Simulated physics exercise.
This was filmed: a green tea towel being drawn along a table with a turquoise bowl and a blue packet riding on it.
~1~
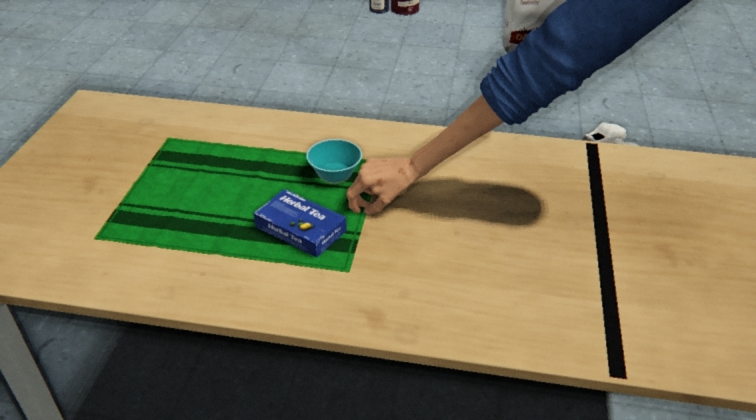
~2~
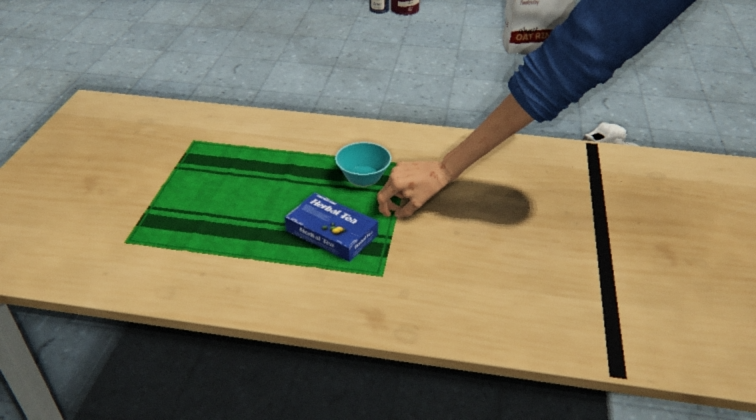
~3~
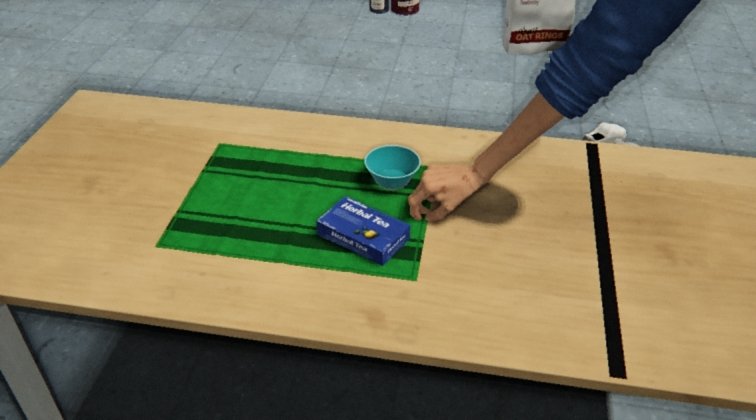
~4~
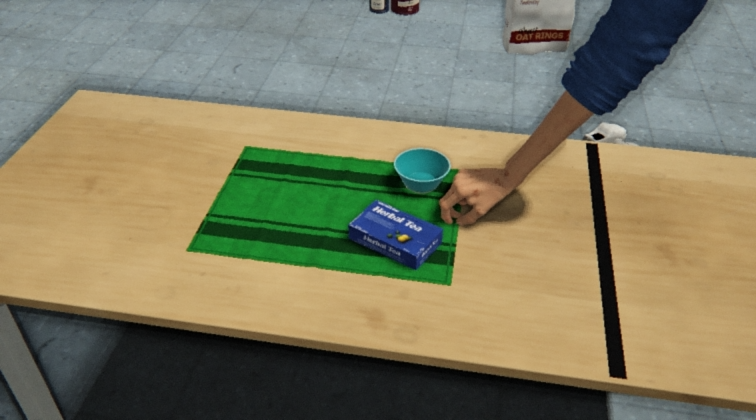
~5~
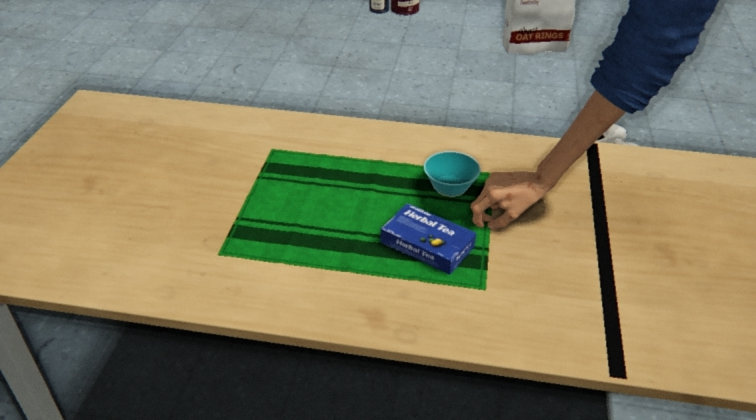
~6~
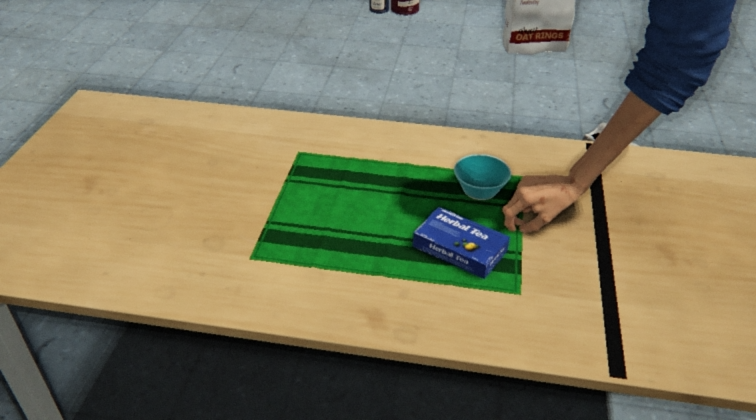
A green striped tea towel lies on a wooden table with a turquoise bowl and a blue box of herbal tea on it, its right edge gripped by a hand in a blue sleeve. The hand drags the towel steadily right, carrying both items along, closer to the black tape strip.
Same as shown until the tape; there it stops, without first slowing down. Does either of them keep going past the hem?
Turquoise bowl: Yes, it goes past. Blue packet: Yes, it goes past.
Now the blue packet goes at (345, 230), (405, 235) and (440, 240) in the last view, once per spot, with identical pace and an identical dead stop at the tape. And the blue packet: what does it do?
So, the first case has it remaining in place, the second case has it going over the edge, and the third case has it going over the edge.
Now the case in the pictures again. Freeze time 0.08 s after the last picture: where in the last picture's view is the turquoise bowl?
Approx. position: (530, 186).
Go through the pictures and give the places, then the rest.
In the first picture, tea towel end (349, 273); turquoise bowl (334, 155); blue packet (300, 215); tape (616, 353).
In the second picture, tea towel end (382, 277), far hem (124, 243); blue packet (331, 219).
In the third picture, tea towel end (417, 282); turquoise bowl (393, 161).
In the fourth picture, tea towel end (451, 286), far hem (186, 252); blue packet (396, 226).
In the fifth picture, tea towel end (486, 291); turquoise bowl (452, 167).
In the sixth picture, tea towel end (521, 295), far hem (250, 260); turquoise bowl (482, 171); blue packet (462, 234); tape (616, 353).
Then, 0.08 s on from there, hem short of the tape; turquoise bowl on the cloth near (530, 186); blue packet on the cloth near (514, 248).
Then, 0.19 s on from there, hem at the tape; turquoise bowl on the cloth near (594, 193); blue packet on the cloth near (584, 257).
In the end, hem at the tape; turquoise bowl ahead of the hem near (661, 202); blue packet ahead of the hem near (671, 269). The turquoise bowl shoots off the front and the blue packet slides clear of the cloth.
